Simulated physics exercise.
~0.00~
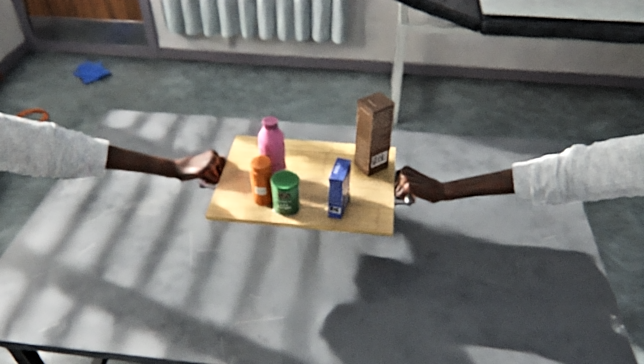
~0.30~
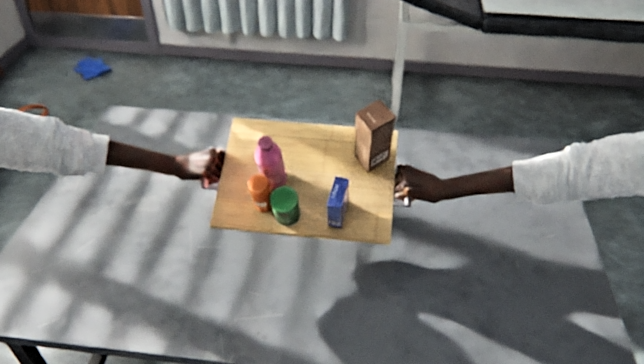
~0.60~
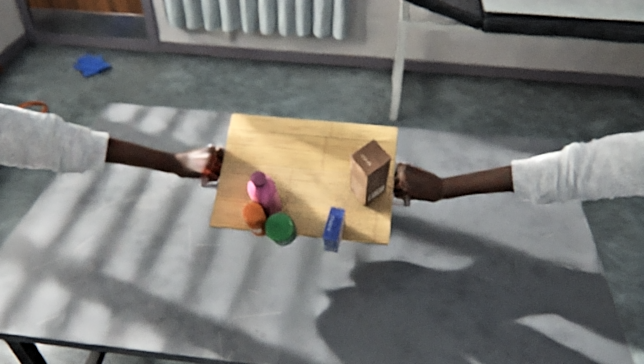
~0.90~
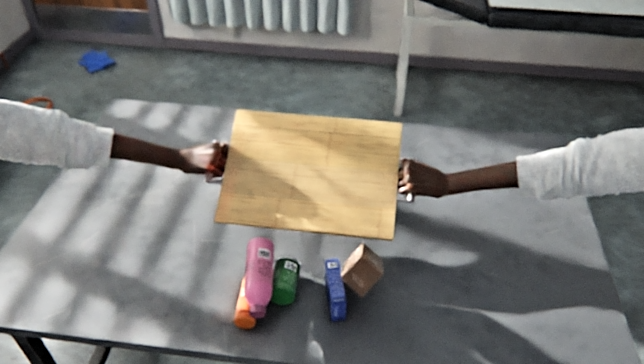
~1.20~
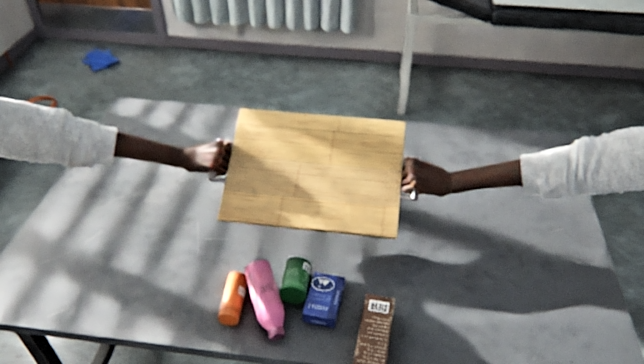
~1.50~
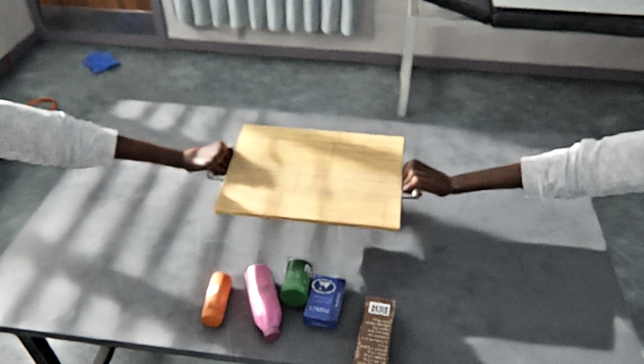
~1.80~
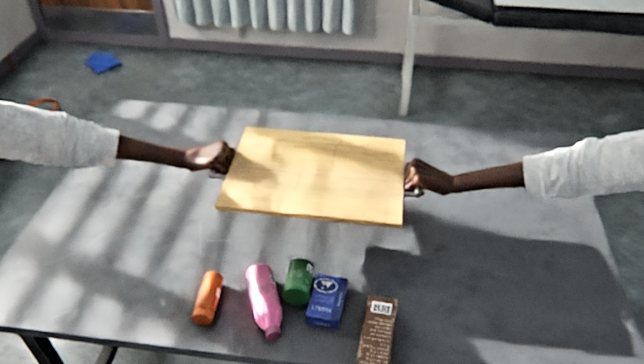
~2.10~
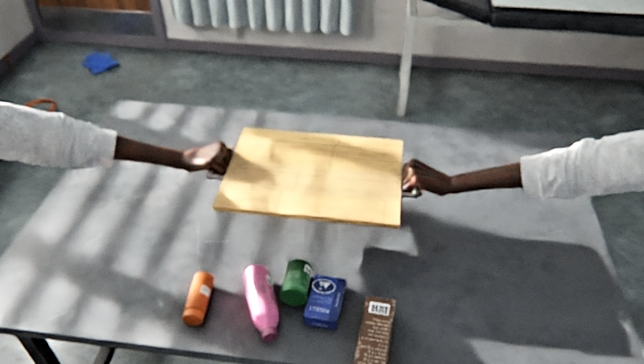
Above a grey table, two hands tip a wooden tray until all five items slide off.
